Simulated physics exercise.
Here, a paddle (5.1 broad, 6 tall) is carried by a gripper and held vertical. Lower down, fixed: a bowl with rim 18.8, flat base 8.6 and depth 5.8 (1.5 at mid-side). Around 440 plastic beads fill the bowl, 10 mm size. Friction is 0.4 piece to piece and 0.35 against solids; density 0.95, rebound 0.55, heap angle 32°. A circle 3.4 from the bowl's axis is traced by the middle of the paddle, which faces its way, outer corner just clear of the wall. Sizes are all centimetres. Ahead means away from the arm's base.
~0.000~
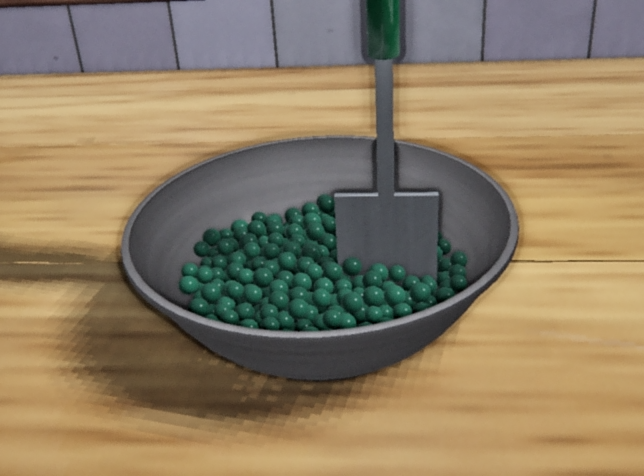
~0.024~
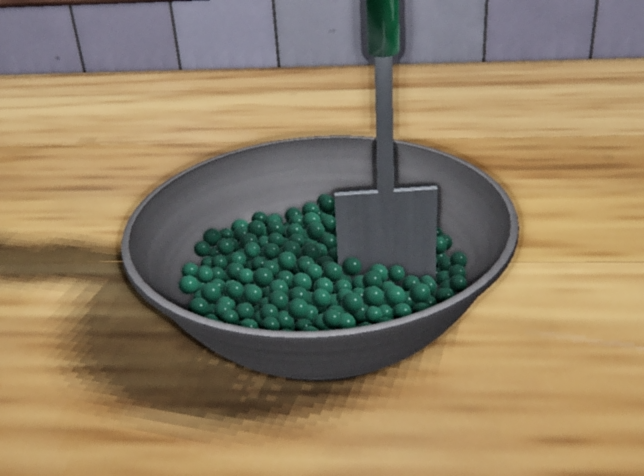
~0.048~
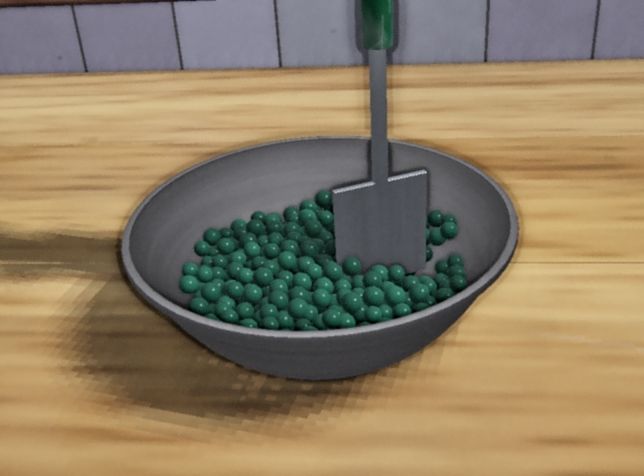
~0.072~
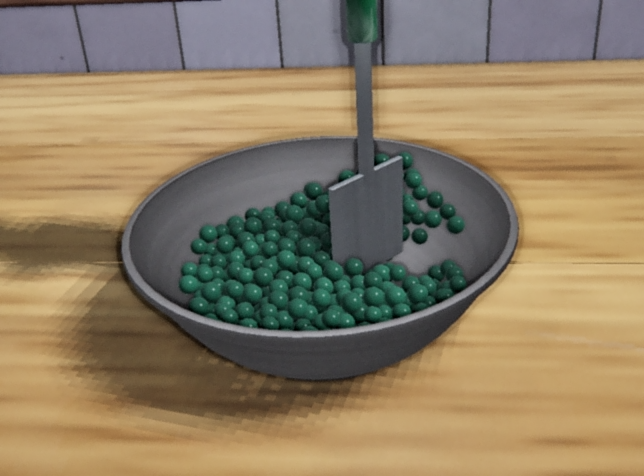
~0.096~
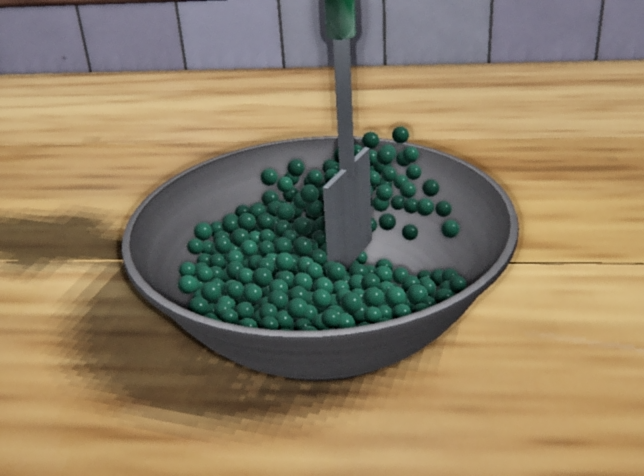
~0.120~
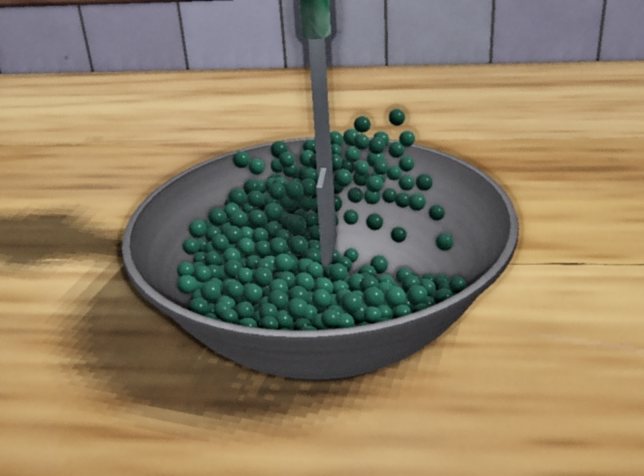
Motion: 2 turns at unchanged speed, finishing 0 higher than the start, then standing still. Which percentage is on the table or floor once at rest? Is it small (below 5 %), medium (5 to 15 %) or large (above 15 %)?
It is large.
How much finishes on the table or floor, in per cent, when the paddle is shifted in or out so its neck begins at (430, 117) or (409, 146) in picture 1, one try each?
0 and 45 %.
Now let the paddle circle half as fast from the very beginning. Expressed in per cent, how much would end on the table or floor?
5 per cent.
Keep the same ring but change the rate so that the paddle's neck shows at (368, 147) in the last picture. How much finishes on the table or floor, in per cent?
About 0 per cent.
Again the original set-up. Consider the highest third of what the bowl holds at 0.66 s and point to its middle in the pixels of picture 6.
The centre is roughly (203, 288).
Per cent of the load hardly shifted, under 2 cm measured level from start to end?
That comes to some 5 per cent.
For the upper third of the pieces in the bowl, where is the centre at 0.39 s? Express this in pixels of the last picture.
I'd put its middle near (435, 276).
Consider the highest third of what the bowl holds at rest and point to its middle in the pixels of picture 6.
I'd say close to (401, 252).
After 0.39 s, 335° round, highest piece 9 above the table; 364 in the bowl, 47 on the table or floor, 29 in flight or on the tool.
After 0.66 s, 220° round, highest piece 8 above the table; 325 in the bowl, 104 on the table or floor, 11 in flight or on the tool.
After 1.00 s, 0° round, highest piece 5 above the table; 309 in the bowl, 131 on the table or floor.
After 1.70 s, 0° round, highest piece 5 above the table; 309 in the bowl, 131 on the table or floor.
At rest, 309 in the bowl, 131 on the table or floor. That is 30 % on the table or floor.
